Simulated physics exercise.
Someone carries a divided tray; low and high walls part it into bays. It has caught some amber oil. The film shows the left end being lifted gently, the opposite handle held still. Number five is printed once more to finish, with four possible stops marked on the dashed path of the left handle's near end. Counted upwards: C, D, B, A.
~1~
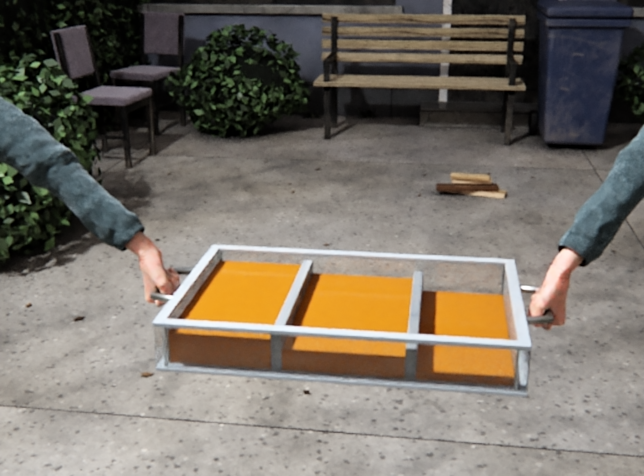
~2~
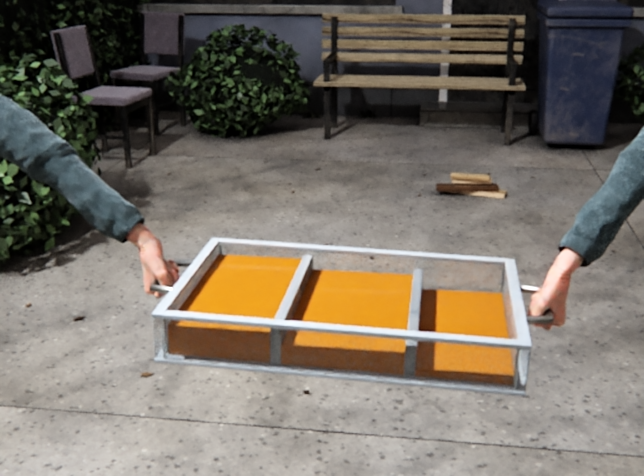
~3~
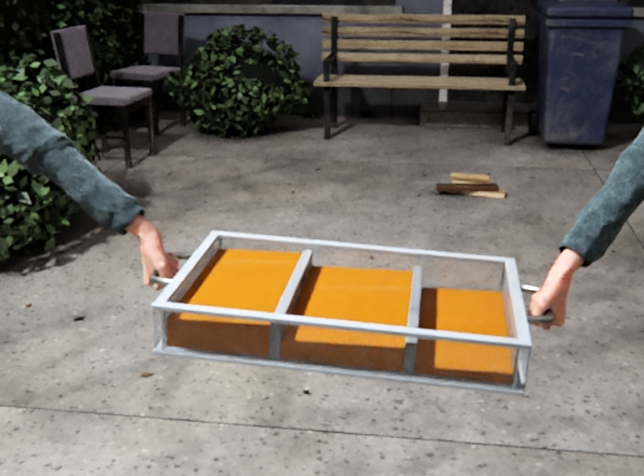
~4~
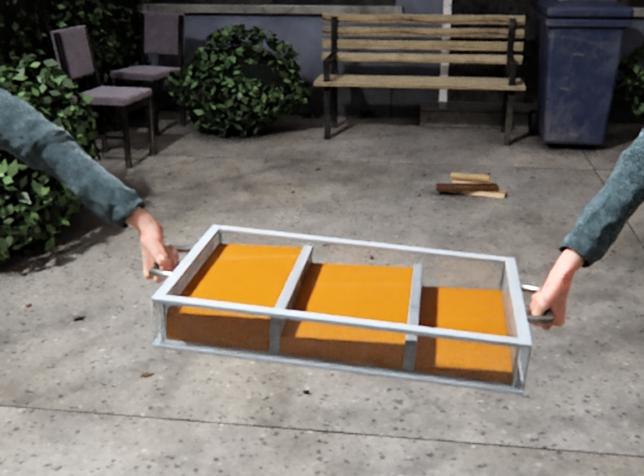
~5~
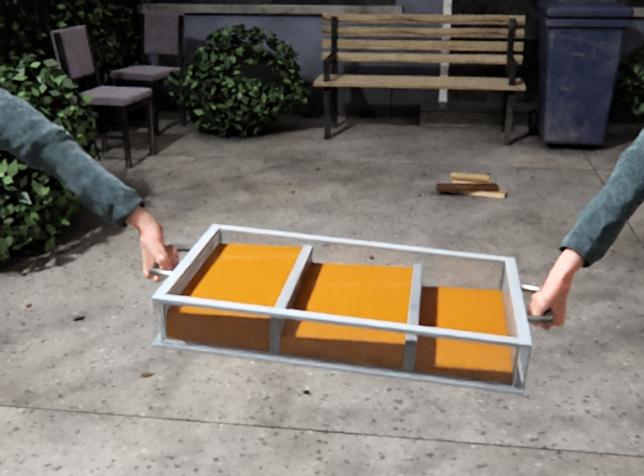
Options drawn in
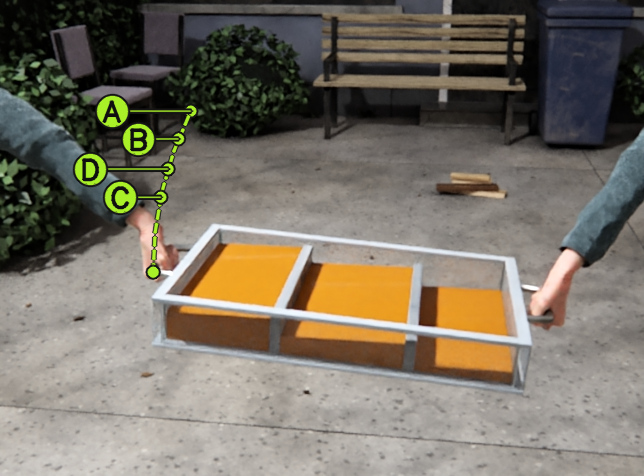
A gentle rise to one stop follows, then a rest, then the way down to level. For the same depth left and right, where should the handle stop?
Choose C.
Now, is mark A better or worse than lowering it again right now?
Worse.
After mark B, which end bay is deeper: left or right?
The right one.
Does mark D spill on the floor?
Yes, some is lost.
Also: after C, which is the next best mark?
It is D.
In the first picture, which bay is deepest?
That is the left bay.
On the marked copy, A at (190, 111); B at (178, 138); C at (160, 197); D at (168, 169).
Choosing A, the right end bay stands much deeper than the other; about 35 % goes over the rim.
Choosing B, the right end bay stands much deeper than the other; about 22 % goes over the rim.
Choosing C, the two end bays stand about equally deep; nothing spills.
Choosing D, the right end bay stands much deeper than the other; about 5 % goes over the rim.
